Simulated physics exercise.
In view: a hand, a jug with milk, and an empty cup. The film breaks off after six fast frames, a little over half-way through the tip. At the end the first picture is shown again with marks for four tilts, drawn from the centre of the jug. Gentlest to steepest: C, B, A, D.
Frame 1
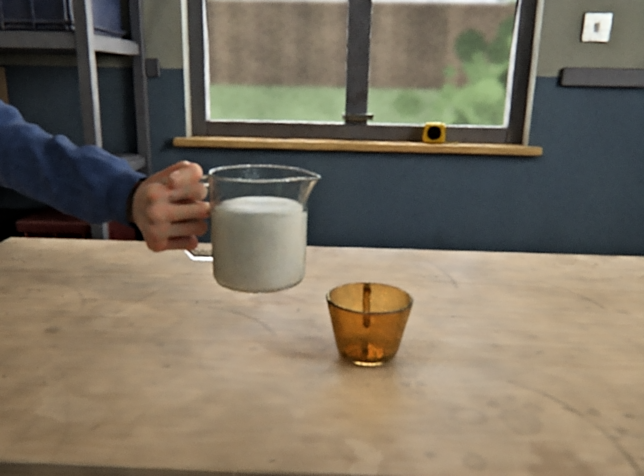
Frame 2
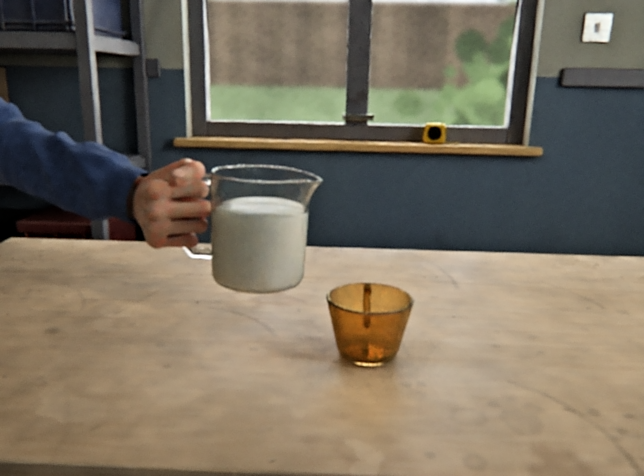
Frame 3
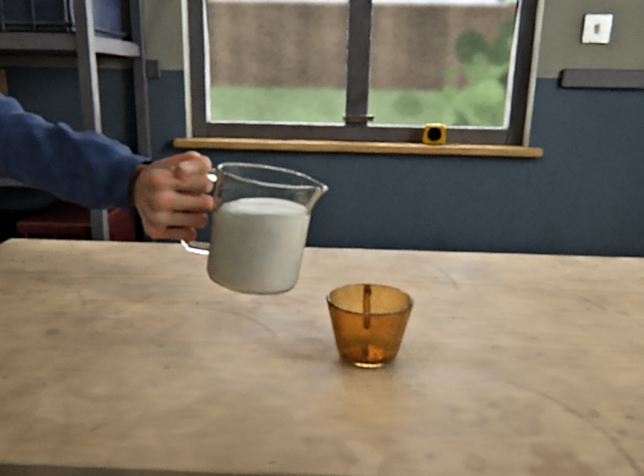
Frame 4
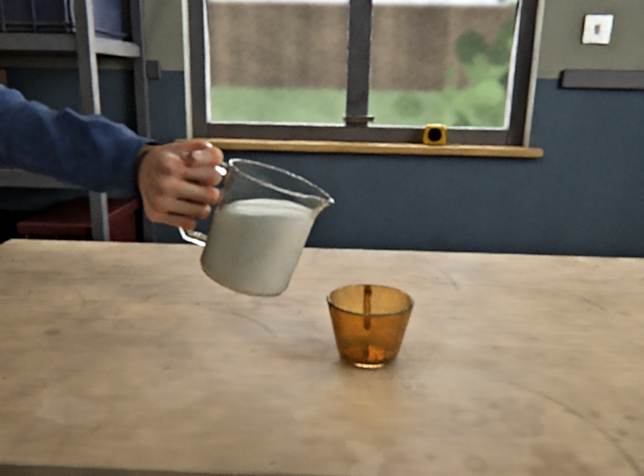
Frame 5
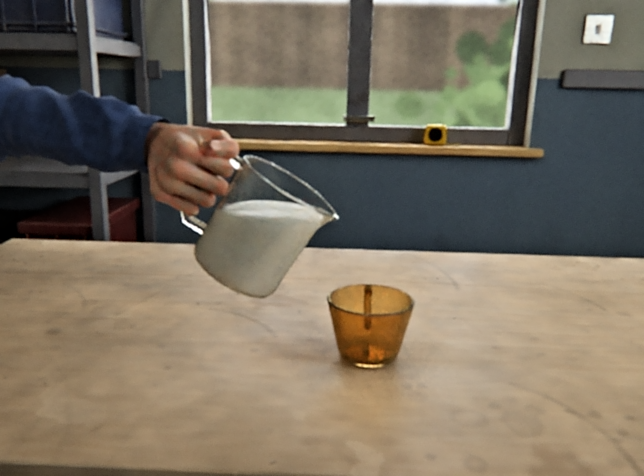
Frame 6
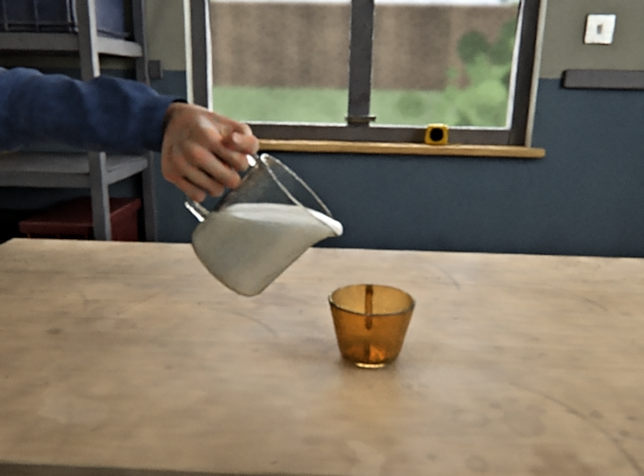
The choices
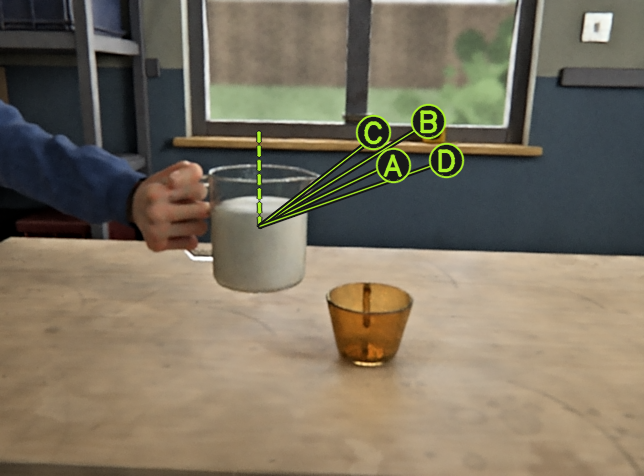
We see a hand in a blue sleeve holding a glass jug of milk above a wooden table, left of an empty amber cup. The hand rises slightly and steadily tilts the jug rightward, its spout lowering near the cup.
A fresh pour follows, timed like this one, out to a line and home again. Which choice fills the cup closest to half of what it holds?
Go for B.
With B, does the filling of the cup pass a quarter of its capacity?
Yes.
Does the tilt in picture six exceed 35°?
Yes, it does.
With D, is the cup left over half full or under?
Over half.
On the marked copy, A at (376, 170); B at (414, 130); C at (362, 146); D at (430, 166).
Choosing A, the cup ends with about 70 % of what it can hold.
Choosing B, the cup ends with about 50 % of what it can hold.
Choosing C, the cup ends with about 30 % of what it can hold.
Choosing D, the cup ends with about 86 % of what it can hold; 6 % of the milk is spilt.
